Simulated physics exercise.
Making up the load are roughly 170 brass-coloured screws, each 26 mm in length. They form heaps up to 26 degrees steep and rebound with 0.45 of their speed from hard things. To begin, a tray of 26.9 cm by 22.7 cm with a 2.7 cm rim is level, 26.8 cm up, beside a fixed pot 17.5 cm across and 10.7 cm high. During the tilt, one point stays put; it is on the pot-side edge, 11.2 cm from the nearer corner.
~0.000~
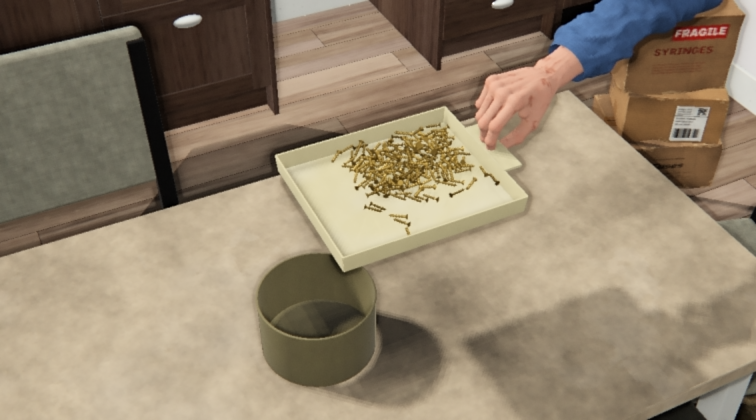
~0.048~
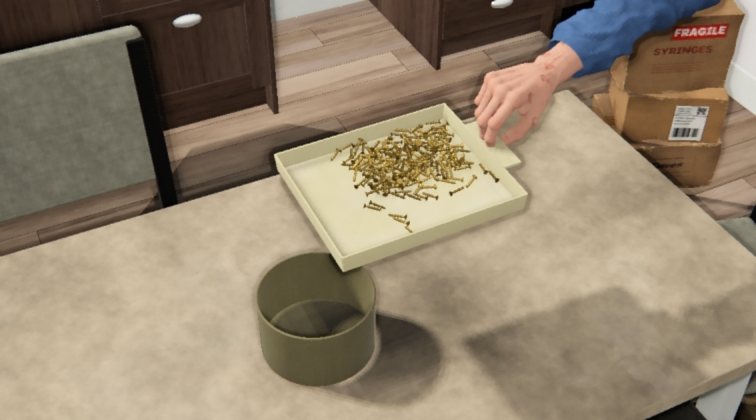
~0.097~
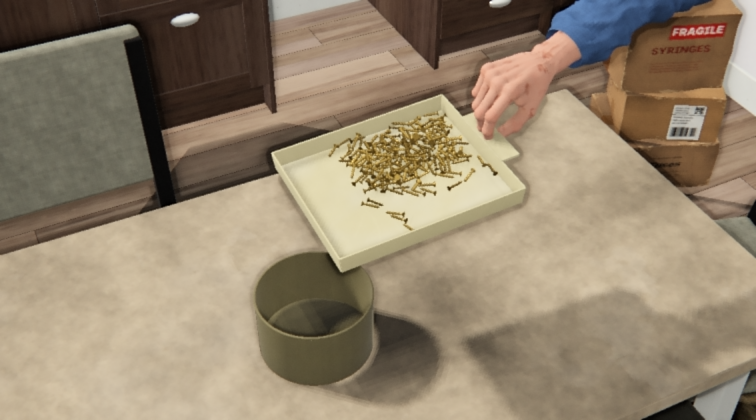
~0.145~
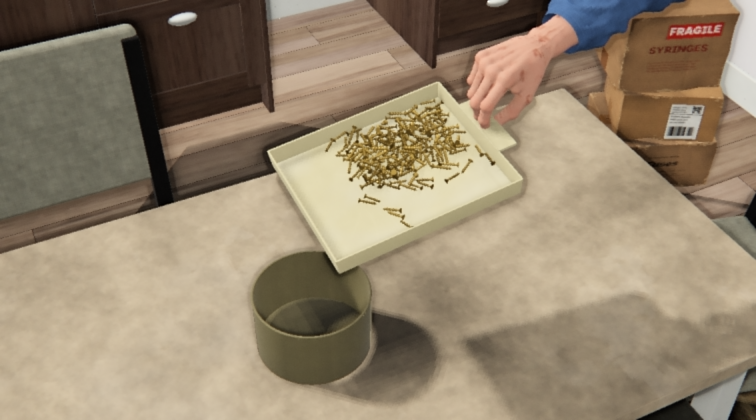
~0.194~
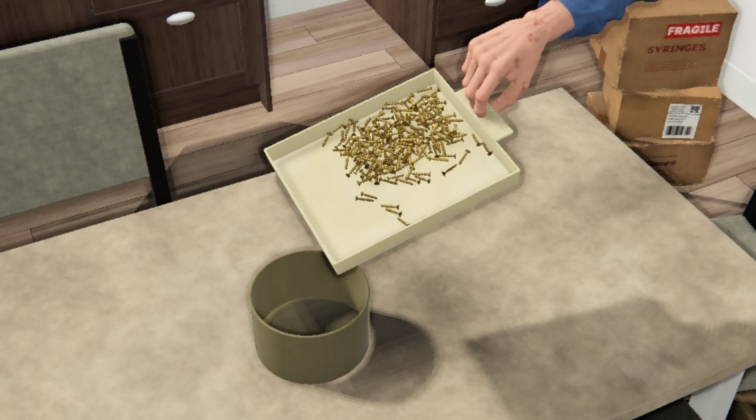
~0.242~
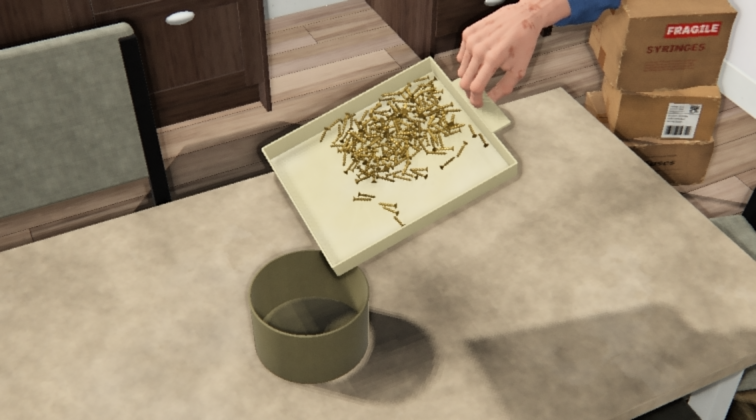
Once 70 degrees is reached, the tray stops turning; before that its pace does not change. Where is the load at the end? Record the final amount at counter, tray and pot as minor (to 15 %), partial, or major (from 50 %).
Final: Counter major, tray partial, pot minor.
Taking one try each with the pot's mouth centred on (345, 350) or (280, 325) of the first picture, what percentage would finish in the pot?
I'd say close to 40 percent for the first spot and 20 percent for the second.
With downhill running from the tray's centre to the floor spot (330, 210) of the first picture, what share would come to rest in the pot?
I'd estimate about 10 %.
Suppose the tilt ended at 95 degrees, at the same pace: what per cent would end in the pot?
Around 10 %, I reckon.
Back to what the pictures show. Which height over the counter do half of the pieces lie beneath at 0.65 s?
Roughly 28 cm.
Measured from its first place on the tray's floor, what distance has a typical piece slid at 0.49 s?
Displacement on the tray: Roughly 5 cm.
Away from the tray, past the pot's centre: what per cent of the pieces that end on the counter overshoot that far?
Roughly 90 percent of the spill.
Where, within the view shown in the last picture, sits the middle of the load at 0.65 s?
Around (321, 223).
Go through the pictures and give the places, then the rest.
Tray tilt 0 degrees, front corners at (344, 256) and (526, 196); middle of the pieces at (412, 168); pot at (316, 294), in the first frame.
Tray tilt 1 degrees, front corners at (343, 256) and (525, 193); middle of the pieces at (412, 166), in the second frame.
Tray tilt 4 degrees, front corners at (340, 258) and (523, 187), lowest corner left front; middle of the pieces at (410, 160), in the third frame.
Tray tilt 9 degrees, front corners at (337, 260) and (520, 178), lowest corner left front; middle of the pieces at (407, 152), in the fourth frame.
Tray tilt 14 degrees, front corners at (334, 262) and (517, 170), lowest corner left front; middle of the pieces at (404, 144), in the fifth frame.
Tray tilt 19 degrees, front corners at (333, 265) and (515, 162), lowest corner left front; middle of the pieces at (401, 137); pot at (309, 291). Its pace works out near 105 degrees a second, in the sixth frame.
After 0.49 s, tilt 45 degrees; the tray holds 100 %, the pot 0 %.
Then, at 0.65 s, tilt 62 degrees; the tray holds 100 %, the pot 0 %.
Then, at 0.94 s, tilt 70 degrees; the tray holds 40 %, the pot 0 %.
By 2.4 s all is still; counter 60 %, tray 35 %, pot 5 %.
